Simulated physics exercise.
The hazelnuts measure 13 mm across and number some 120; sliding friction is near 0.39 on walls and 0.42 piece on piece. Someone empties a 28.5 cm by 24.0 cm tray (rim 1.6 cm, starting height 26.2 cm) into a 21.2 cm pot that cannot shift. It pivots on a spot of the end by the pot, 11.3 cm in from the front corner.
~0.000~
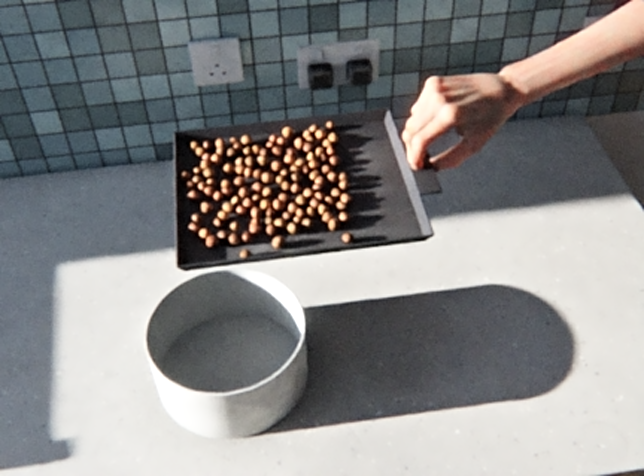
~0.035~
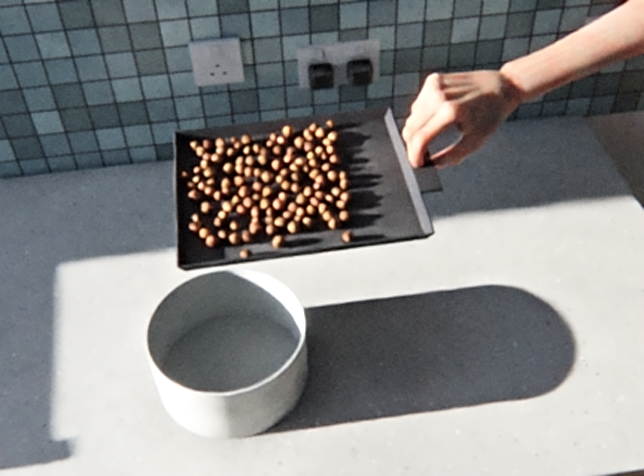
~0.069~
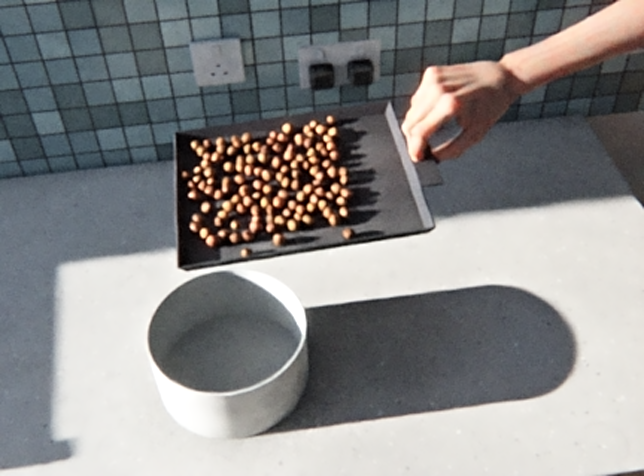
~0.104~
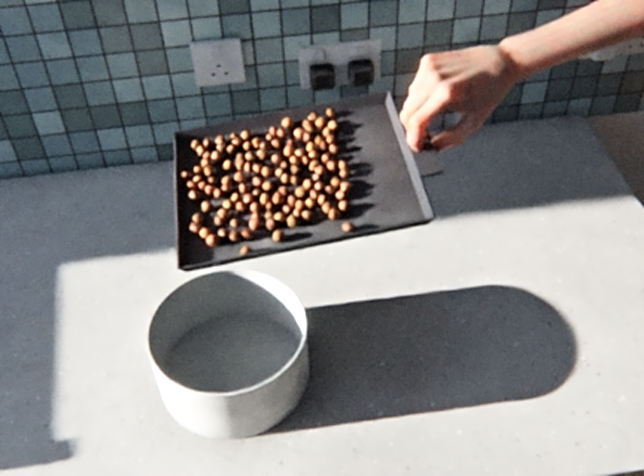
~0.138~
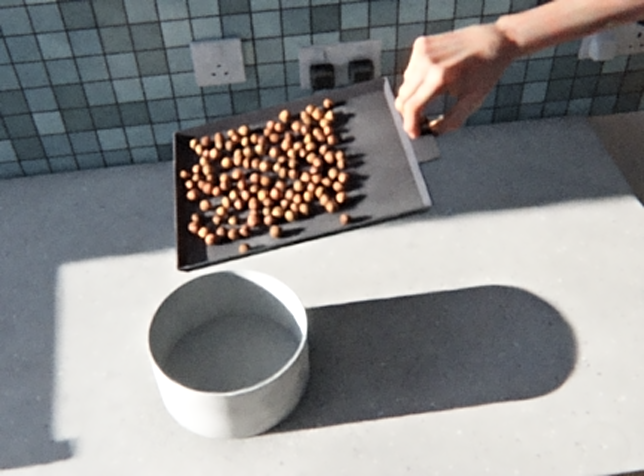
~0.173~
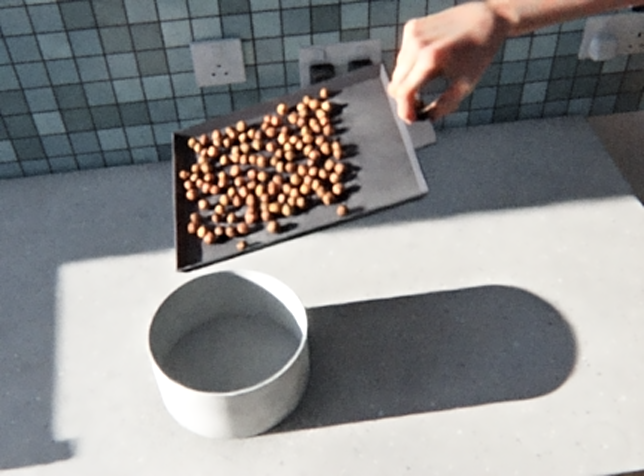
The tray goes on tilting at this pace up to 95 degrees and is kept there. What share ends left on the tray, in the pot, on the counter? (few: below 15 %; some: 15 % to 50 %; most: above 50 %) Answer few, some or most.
Left on the tray: Few; in the pot: Some; on the counter: Most.
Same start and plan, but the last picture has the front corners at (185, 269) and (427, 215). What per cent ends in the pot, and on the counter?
Pot 100, counter 0.
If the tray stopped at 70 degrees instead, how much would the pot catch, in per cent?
In that case some 30 per cent.
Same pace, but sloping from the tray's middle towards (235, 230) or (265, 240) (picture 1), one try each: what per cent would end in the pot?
Some 90 and 95 per cent.
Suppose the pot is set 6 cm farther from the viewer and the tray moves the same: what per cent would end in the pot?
In that case some 25 per cent.
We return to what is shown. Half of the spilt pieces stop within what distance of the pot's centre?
About 28 cm.
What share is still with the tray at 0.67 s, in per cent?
About 35 per cent.
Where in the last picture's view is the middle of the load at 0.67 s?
At about (154, 228).
After 0.47 s, tilt 54 degrees; the tray holds 100 %, the pot 0 %.
Then, at 0.67 s, tilt 81 degrees; the tray holds 35 %, the pot 0 %.
After 0.98 s, tilt 95 degrees; the tray holds 0 %, the pot 25 %.
At rest (2.0 s), tray 0 %, pot 25 %, counter 75 %.
